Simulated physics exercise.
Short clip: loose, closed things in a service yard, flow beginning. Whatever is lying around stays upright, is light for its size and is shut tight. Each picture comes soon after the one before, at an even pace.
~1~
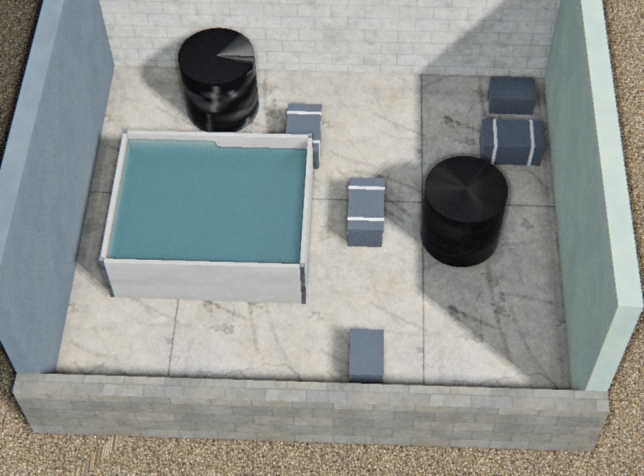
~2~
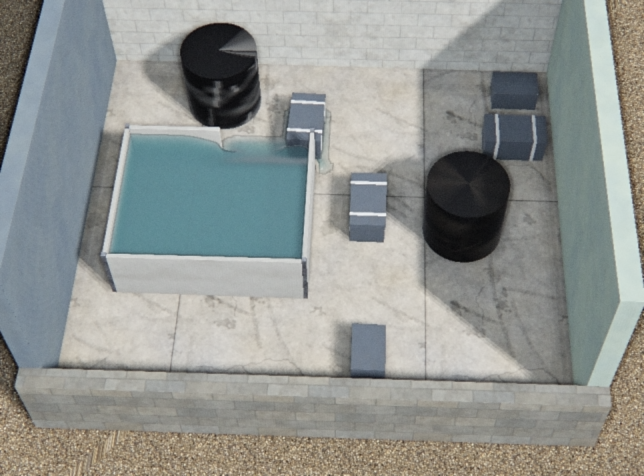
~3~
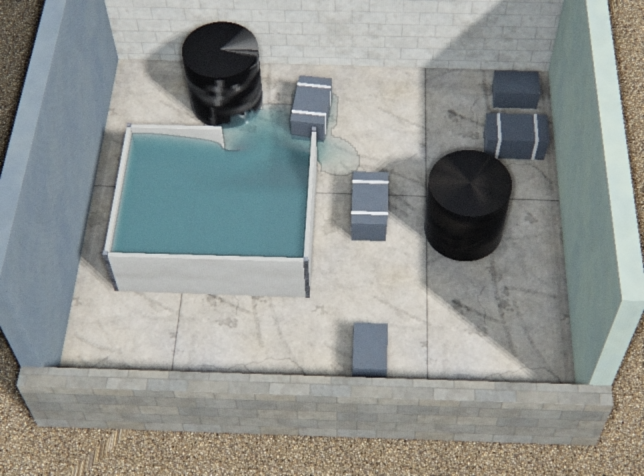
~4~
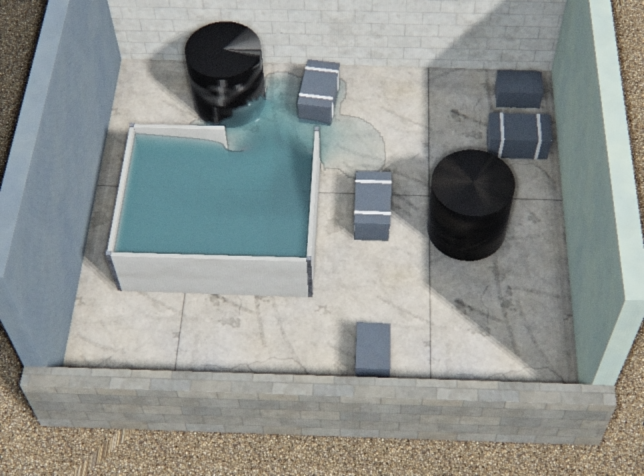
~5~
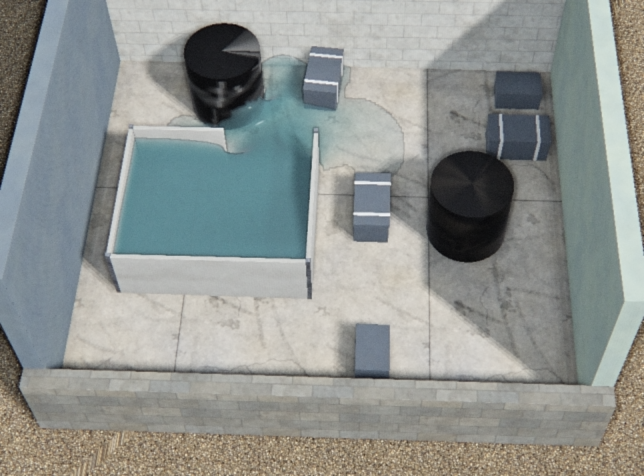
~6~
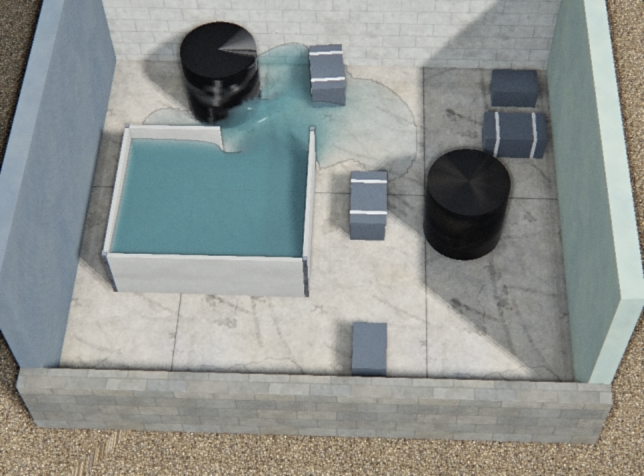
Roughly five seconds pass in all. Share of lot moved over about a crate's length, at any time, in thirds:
Looks to me like between one and two in three get shifted a long way.
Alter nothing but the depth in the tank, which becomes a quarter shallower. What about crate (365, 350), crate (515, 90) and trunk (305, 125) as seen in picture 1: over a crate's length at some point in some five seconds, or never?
Answers, in the order asked: Stayed within the threshold, went past the threshold, went past the threshold.
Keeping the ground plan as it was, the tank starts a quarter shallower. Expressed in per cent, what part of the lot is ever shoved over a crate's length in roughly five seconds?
Share moved: 60 in a hundred.
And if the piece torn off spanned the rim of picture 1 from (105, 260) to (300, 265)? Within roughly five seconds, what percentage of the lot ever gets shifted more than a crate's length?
About 40 per cent.
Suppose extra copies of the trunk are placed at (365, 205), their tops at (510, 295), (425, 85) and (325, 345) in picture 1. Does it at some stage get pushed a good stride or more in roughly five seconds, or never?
Here's how it goes: Sent far off, sent far off, and lastly never gets far.
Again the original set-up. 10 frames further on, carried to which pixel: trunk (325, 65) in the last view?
It should be near (478, 126).
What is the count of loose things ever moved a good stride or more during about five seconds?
By my reckoning the answer is 3.
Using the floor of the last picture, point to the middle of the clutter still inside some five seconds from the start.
Around (448, 290).
A moment on, 1 of 5 are well off their spots; 1 afloat.
Next, 1 of 5 are well off their spots; 1 afloat.
Later, 3 of 5 are well off their spots; 2 afloat.
In the end, 3 of 5 are well off their spots, and 3 have been at some point; 3 afloat.
